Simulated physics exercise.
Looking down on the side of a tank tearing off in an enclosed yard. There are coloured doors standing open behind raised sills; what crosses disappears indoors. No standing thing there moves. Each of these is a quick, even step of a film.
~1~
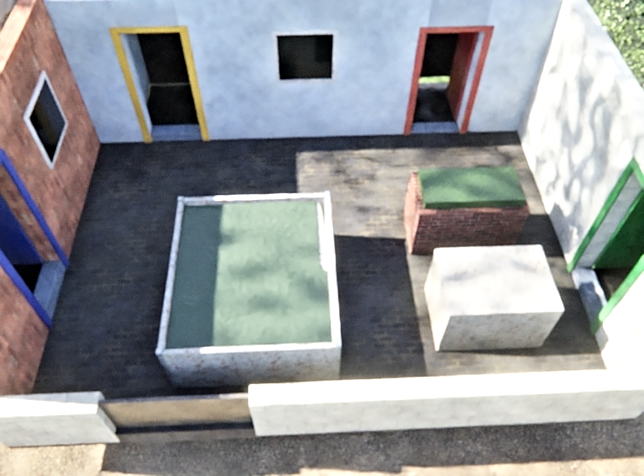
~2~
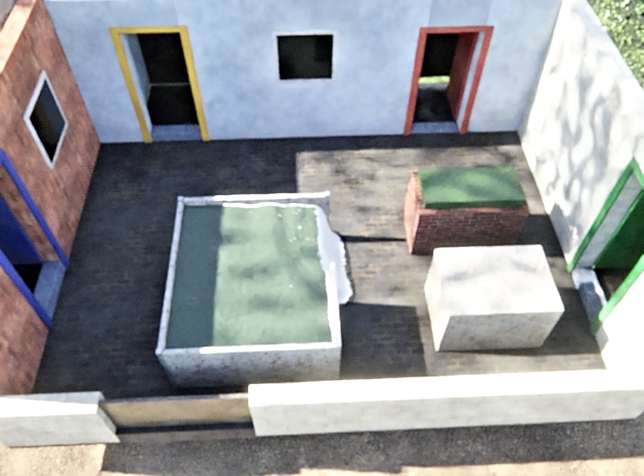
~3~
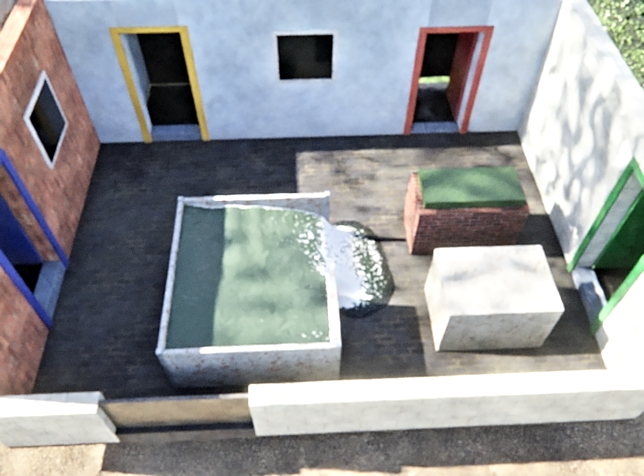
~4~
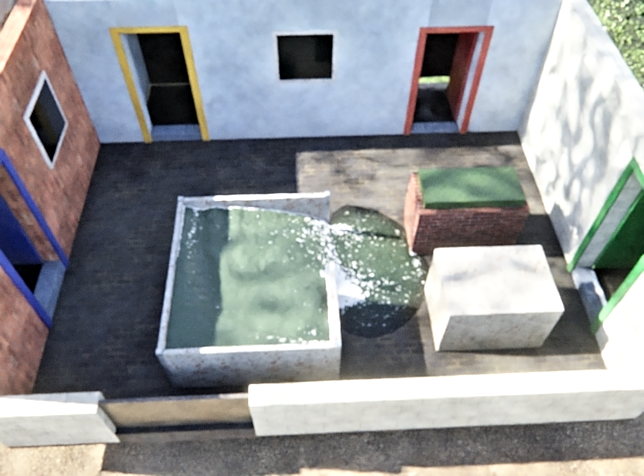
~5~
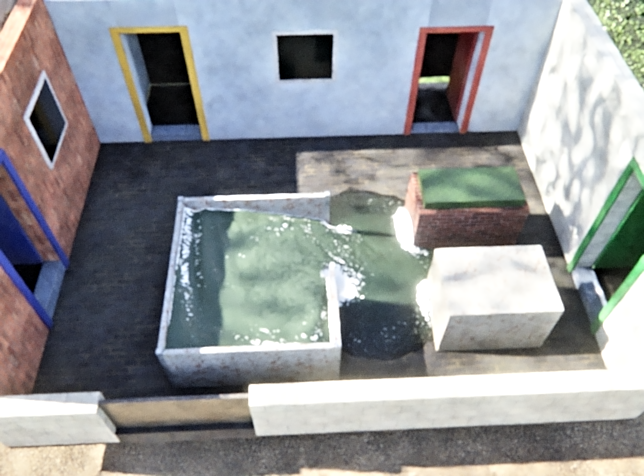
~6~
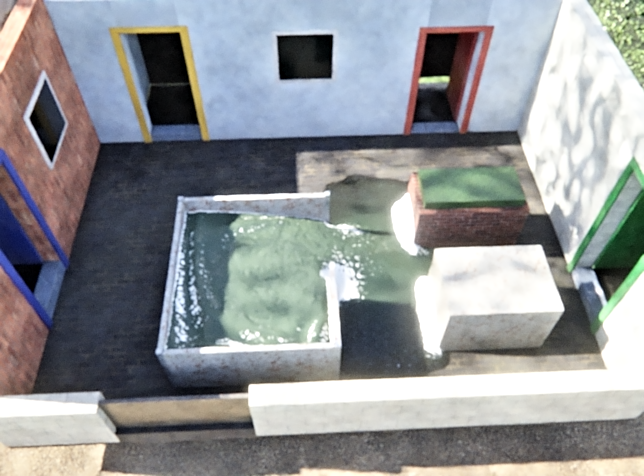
Green water bursting through the right side of a walled tank, spreading across a dark yard and foaming against two blocks.
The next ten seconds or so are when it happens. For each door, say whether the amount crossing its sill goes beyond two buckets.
One by one: The red door goes beyond what's allowed there; the green door goes beyond what's allowed there; the blue door stays inside what's allowed there; the yellow door stays inside what's allowed there.
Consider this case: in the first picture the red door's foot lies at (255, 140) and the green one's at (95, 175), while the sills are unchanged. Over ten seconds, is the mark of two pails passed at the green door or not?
That green one comes up short.
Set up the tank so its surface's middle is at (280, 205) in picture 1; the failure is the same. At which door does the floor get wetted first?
Note: The door marked red.
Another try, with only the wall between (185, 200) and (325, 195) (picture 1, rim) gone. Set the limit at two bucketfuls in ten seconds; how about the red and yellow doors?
Red door exceeds the limit, yellow door exceeds the limit.
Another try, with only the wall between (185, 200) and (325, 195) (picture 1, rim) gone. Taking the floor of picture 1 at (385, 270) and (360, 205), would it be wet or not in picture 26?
Still dry, Soaked.
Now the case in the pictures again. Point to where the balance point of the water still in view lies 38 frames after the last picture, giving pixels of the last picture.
The water's middle lies around (347, 260).
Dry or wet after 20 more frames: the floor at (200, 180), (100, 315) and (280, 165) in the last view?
In turn, the points end up soaked, high and dry and soaked.
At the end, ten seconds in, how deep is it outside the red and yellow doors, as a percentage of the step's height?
Estimate, in order: 200 and 60 percent.
A moment on, water covers 30 % of the floor; the red door wet at the sill, nothing in, the green door under two buckets in, the blue door not reached, the yellow door not reached.
Next, water covers 50 % of the floor; the red door over two buckets in, the green door over two buckets in, the blue door not reached, the yellow door not reached.
Then, water covers 70 % of the floor; the red door far over two buckets in, the green door far over two buckets in, the blue door not reached, the yellow door wet at the sill, nothing in.
Later, water covers 90 % of the floor; the red door far over two buckets in, the green door far over two buckets in, the blue door wet at the sill, nothing in, the yellow door wet at the sill, nothing in.
In the end, water covers 100 % of the floor; the red door far over two buckets in, the green door far over two buckets in, the blue door wet at the sill, nothing in, the yellow door wet at the sill, nothing in.
